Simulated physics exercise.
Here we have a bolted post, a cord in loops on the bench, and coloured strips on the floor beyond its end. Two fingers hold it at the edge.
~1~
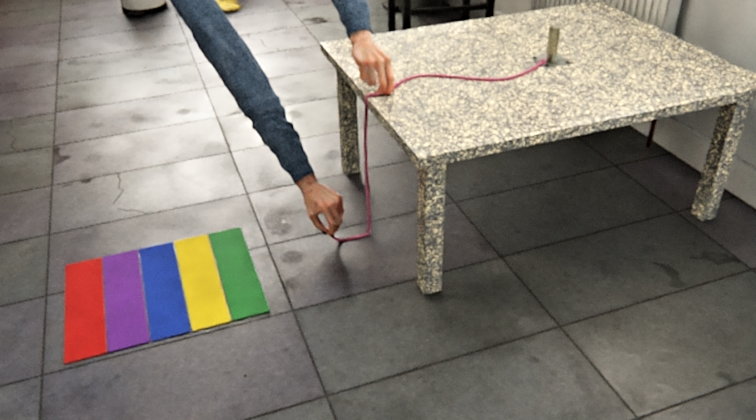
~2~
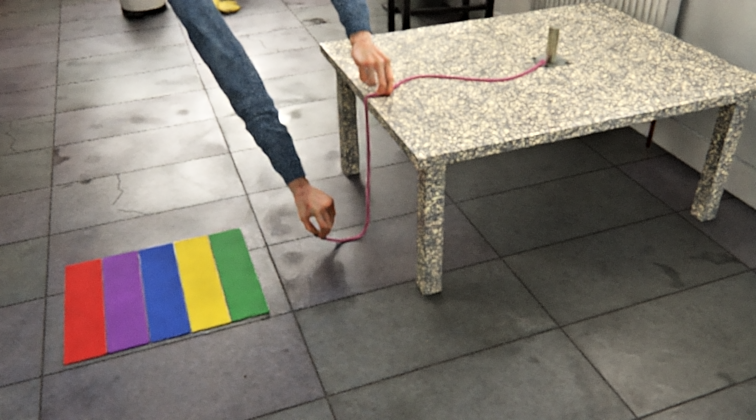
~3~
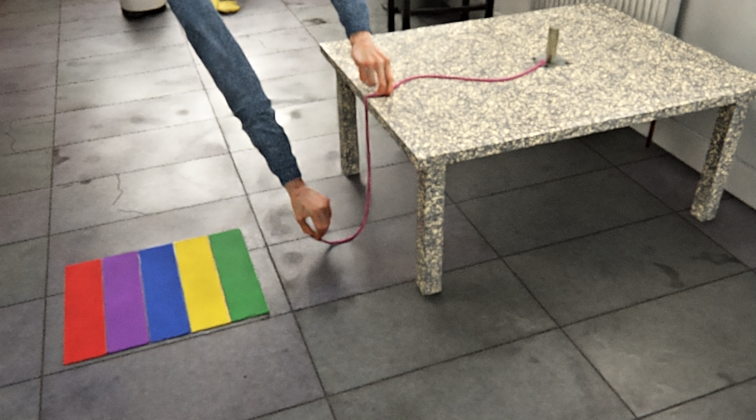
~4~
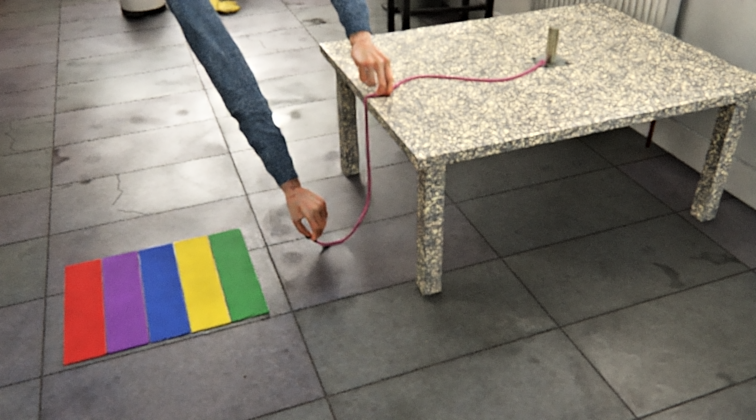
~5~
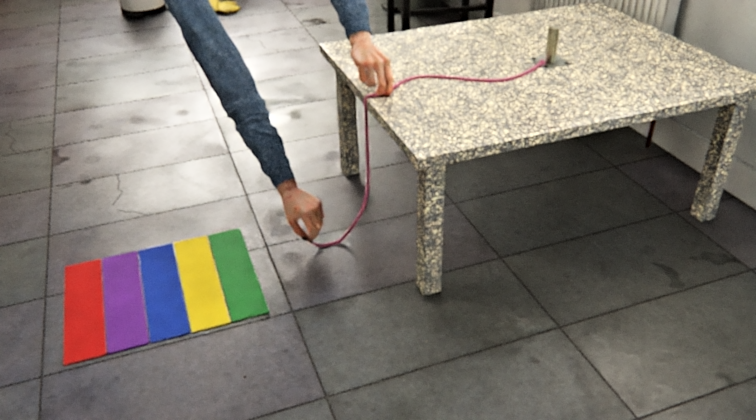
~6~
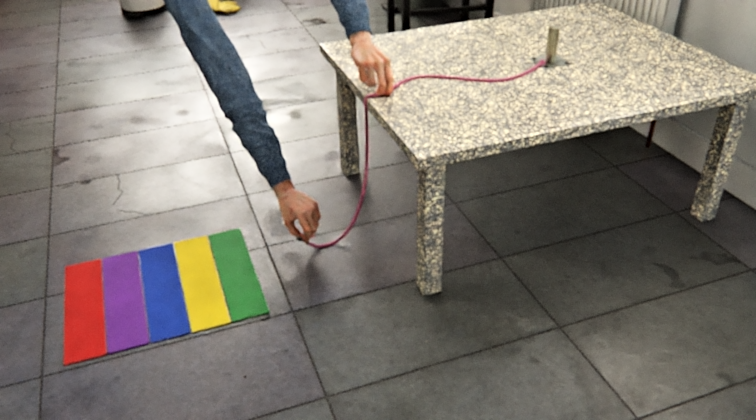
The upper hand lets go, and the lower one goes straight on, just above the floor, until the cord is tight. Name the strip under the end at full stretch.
Over yellow.
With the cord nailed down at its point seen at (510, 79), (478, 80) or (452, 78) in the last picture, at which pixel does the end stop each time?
About (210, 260), (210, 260) and (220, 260).
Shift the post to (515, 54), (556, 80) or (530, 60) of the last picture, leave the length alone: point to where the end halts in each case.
Near (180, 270), (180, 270) and (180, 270).
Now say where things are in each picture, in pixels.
The first picture shows end (329, 233); green (246, 298); yellow (208, 308); blue (168, 318); purple (127, 328); red (85, 338).
The second picture shows end (320, 236); cord through (529, 71) (470, 79) (408, 79) (366, 110) (368, 171) (367, 224).
The third picture shows end (316, 237).
The fourth picture shows end (312, 238); cord through (529, 72) (470, 79) (408, 80) (366, 110) (369, 172) (358, 224).
The fifth picture shows end (308, 239).
The sixth picture shows end (304, 239); cord through (529, 72) (470, 79) (408, 80) (366, 110) (366, 172) (351, 225).
Soon after, end near (258, 250); short of the strips.
Then, end near (221, 259); over green.
At full stretch, end near (199, 264); over yellow. The end stops over the yellow strip.
